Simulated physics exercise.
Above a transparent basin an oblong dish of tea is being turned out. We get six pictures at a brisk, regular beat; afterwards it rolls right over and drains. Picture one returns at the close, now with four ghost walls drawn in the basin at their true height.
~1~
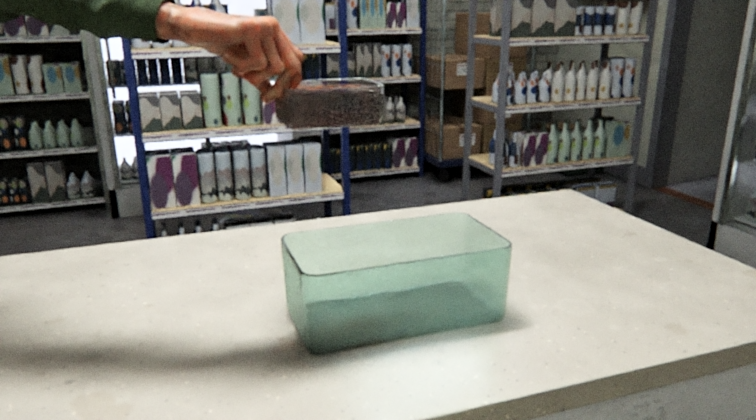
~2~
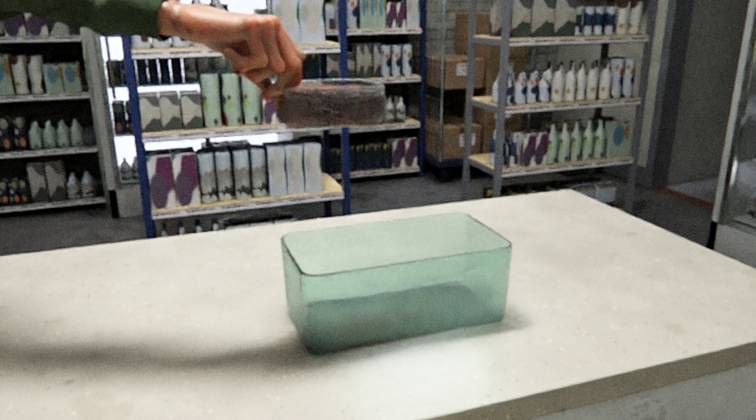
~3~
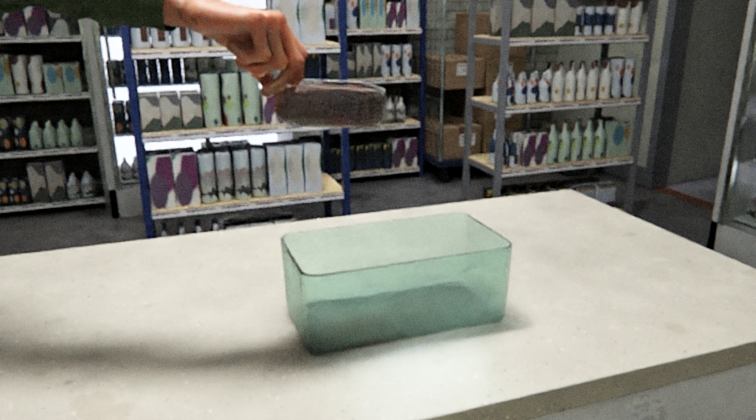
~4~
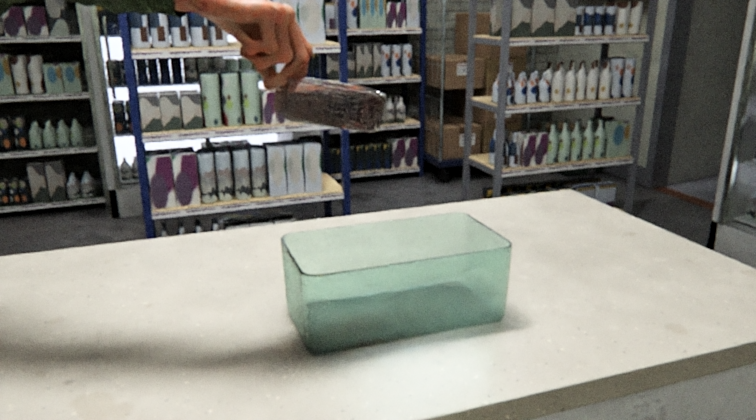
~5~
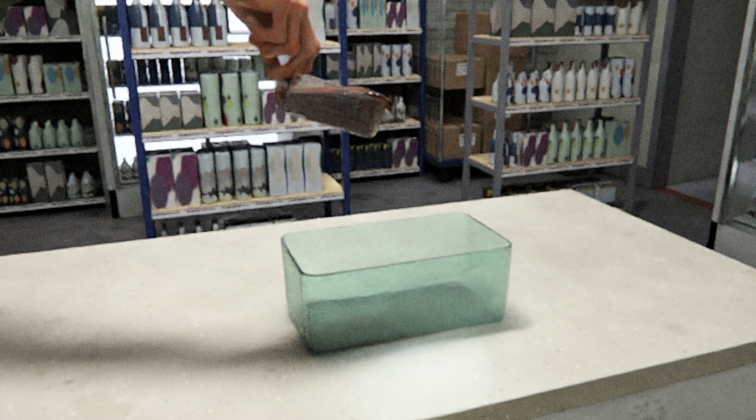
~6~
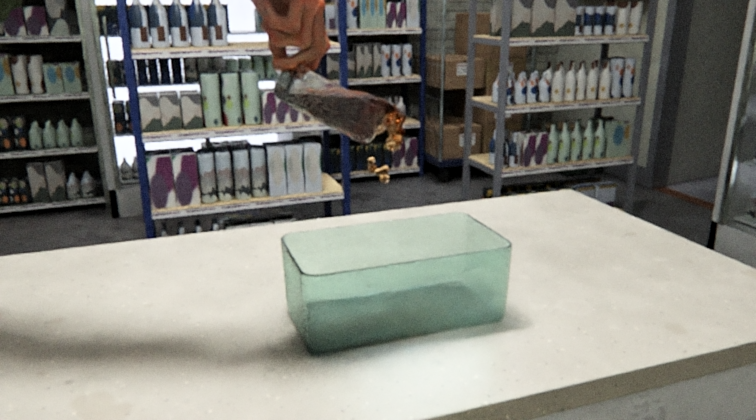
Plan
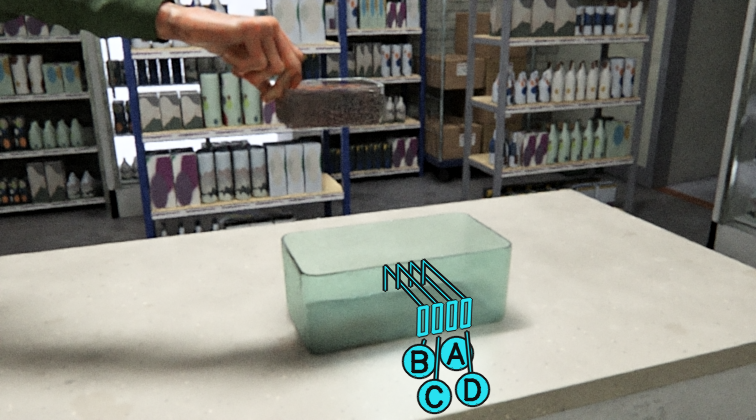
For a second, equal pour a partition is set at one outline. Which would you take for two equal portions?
Best: A.
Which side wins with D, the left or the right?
The left side.
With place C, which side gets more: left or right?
The right side.
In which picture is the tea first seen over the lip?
In picture 5.
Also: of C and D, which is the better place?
The answer is C.
In cyan, A at (452, 334); B at (424, 340); C at (438, 337); D at (466, 332).
With A, about 50 % ends left of the wall and 48 % right of it.
With B, about 23 % ends left of the wall and 74 % right of it; 3 % is lost outside.
With C, about 30 % ends left of the wall and 67 % right of it.
With D, about 87 % ends left of the wall and 10 % right of it.
